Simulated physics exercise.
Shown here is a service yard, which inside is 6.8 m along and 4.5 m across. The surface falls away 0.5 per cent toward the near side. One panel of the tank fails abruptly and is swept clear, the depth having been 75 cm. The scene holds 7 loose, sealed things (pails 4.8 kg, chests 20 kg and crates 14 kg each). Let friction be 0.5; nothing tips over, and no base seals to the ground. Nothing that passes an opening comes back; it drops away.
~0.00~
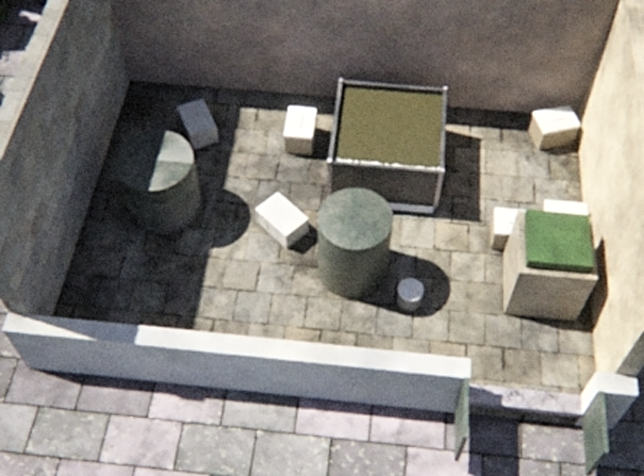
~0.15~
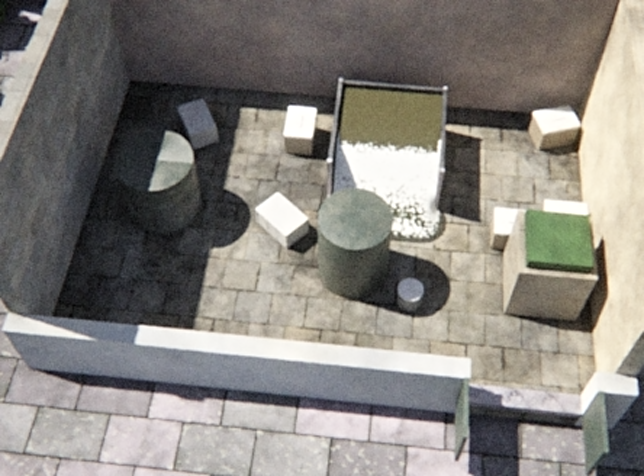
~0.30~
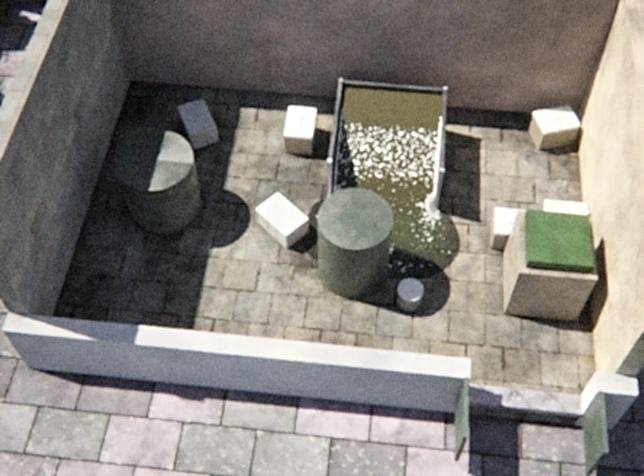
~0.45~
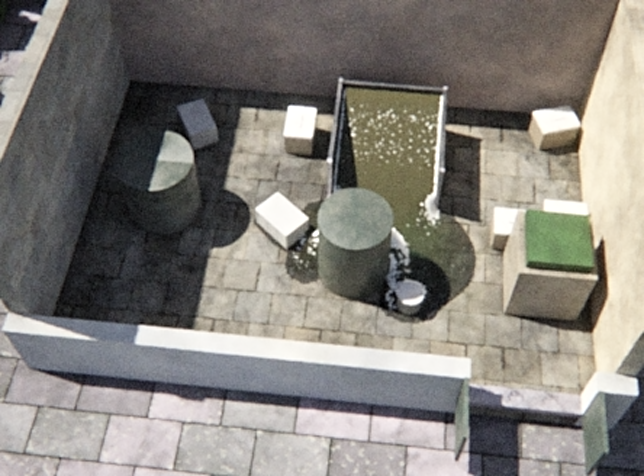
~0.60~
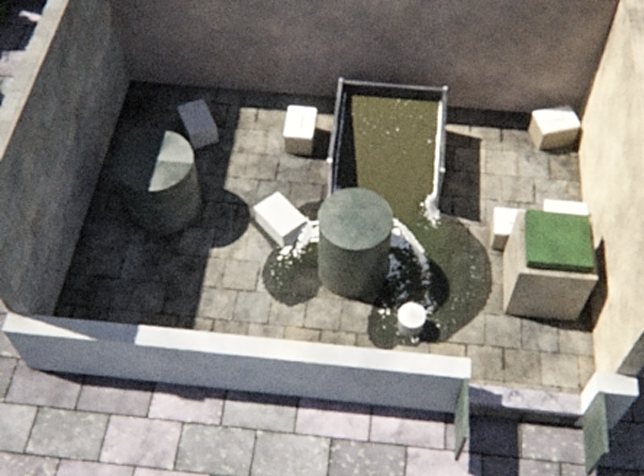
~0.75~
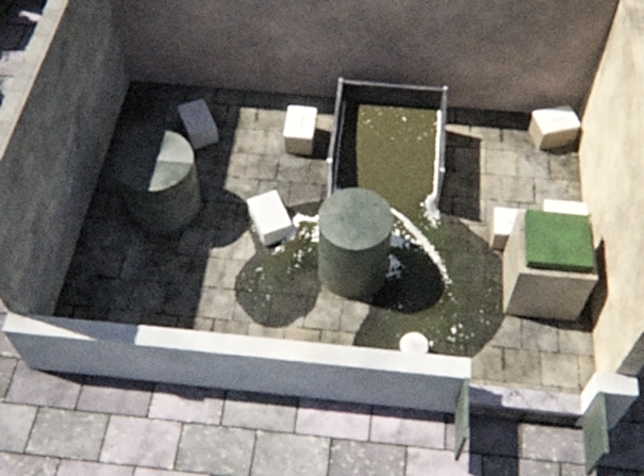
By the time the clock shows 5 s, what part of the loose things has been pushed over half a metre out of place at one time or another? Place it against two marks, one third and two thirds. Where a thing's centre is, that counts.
Lower band.
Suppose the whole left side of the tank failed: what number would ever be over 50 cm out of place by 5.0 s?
Count: 3.
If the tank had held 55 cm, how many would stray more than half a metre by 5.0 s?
With that change, 2 of them.
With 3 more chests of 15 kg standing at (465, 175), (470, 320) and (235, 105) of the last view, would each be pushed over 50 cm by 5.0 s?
In that order: Short of it, over, short of it.
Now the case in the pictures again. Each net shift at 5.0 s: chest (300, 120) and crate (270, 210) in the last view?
In that order: 0 cm, 100 cm.
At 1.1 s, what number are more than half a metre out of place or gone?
At that moment it comes to 2.
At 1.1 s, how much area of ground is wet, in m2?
Close to 10.5 m2, I'd say.
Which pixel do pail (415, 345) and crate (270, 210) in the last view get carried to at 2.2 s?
I'd say close to (380, 318) and close to (210, 204).
After 1.1 s 2 of 7 are over 50 cm from their spots; 1 afloat.
After 2.2 s 2 of 7 are over 50 cm from their spots; 1 afloat.
After 3.5 s 2 of 7 are over 50 cm from their spots; 0 afloat.
After 5.0 s 2 of 7 are over 50 cm from their spots, and 2 have been at some point; 0 afloat.
